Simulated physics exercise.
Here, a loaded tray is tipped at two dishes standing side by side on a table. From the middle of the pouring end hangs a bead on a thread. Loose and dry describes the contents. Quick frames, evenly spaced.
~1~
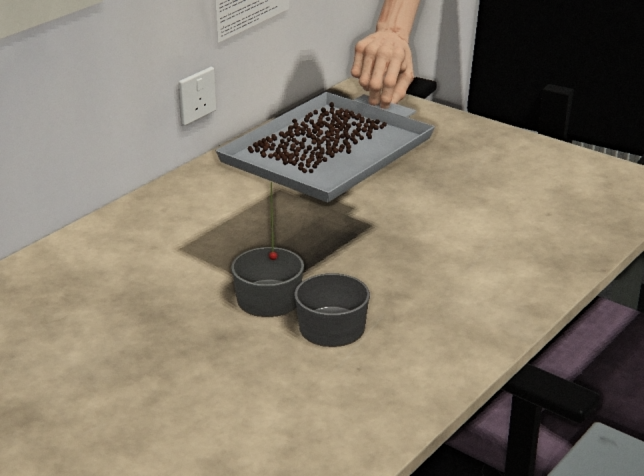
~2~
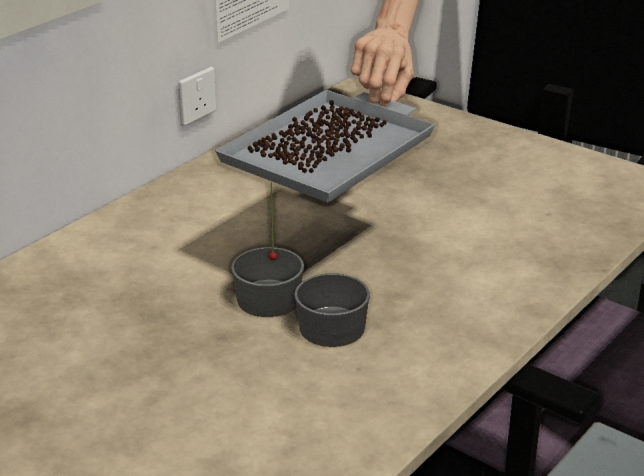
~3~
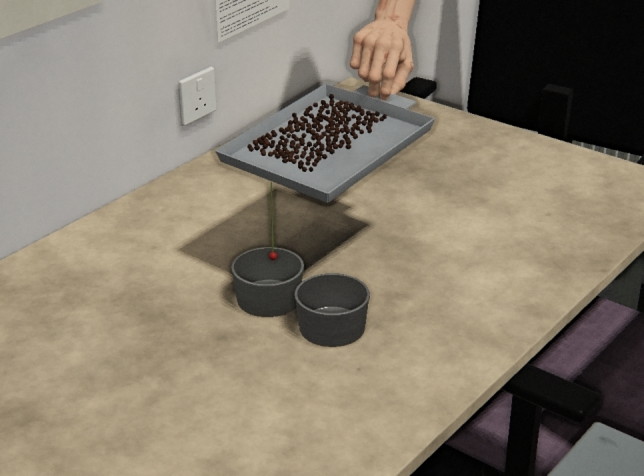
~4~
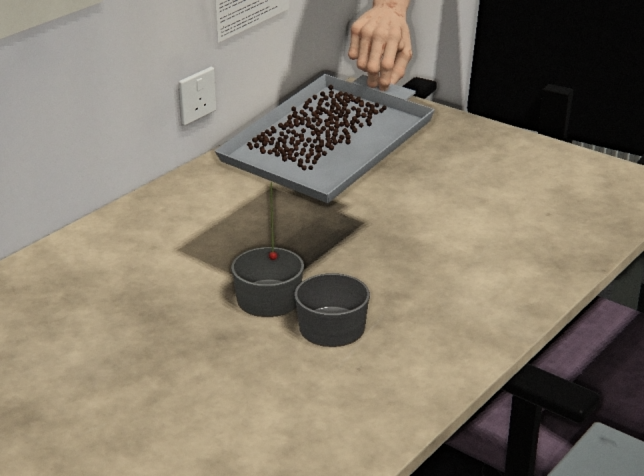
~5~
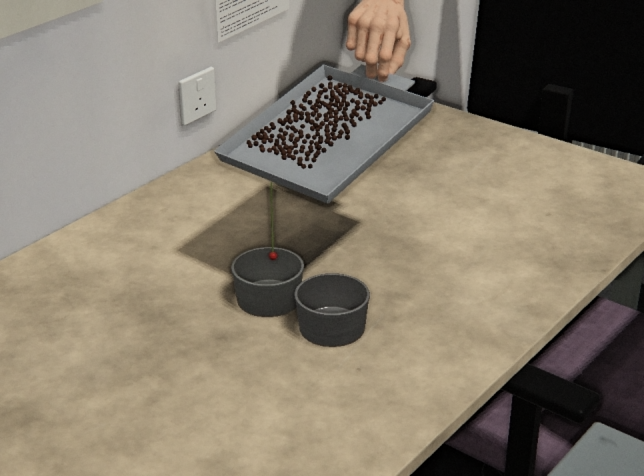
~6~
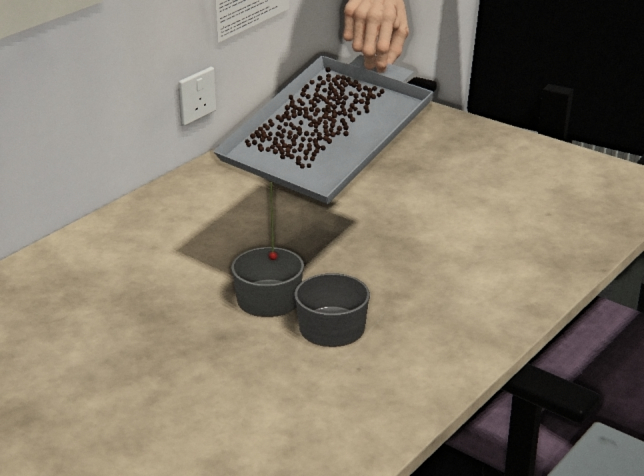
A hand holds a gray tray of small dark brown berries nearly level above two dark dishes on a table, a red bead hanging from its near end. The hand then rises gradually, lifting the far end until the tray slopes clearly, while the berries stay spread across it and the dishes remain still.
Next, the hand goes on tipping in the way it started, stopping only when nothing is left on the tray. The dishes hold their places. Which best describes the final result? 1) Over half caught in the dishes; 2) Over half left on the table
Over half left on the table.
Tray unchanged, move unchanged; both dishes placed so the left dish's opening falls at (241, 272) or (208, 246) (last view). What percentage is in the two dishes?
Trial 1: 80 percent; trial 2: 30 percent.
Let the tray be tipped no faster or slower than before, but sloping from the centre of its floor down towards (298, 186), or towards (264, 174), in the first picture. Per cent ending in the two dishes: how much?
For the first it's near 70 %, for the second near 10 %.
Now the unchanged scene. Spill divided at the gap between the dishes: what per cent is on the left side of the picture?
100 per cent, roughly.
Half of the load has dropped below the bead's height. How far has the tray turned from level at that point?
Somewhere around 100 degrees.
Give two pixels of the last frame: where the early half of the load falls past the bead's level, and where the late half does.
The opening part goes through (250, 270); what follows goes through (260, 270).
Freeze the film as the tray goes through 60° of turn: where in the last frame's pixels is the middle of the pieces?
Load centre: Approx. (270, 167).
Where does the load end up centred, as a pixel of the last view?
Resting centre, last picture - approx. (252, 327).
Shortly afterwards, tray tipped steeply; all but a few on the tray; only a few in the right dish; only a few outside both; only a few in the air.
Next, tray tipped right over; near a quarter on the tray; a little in the right dish; a little in the left dish; near a quarter outside both; near half in the air.
Some moments later, tray tipped past a quarter turn; a little in the right dish; a little in the left dish; the bulk outside both.
In the end, tray tipped past a quarter turn; a little in the right dish; a little in the left dish; the bulk outside both.
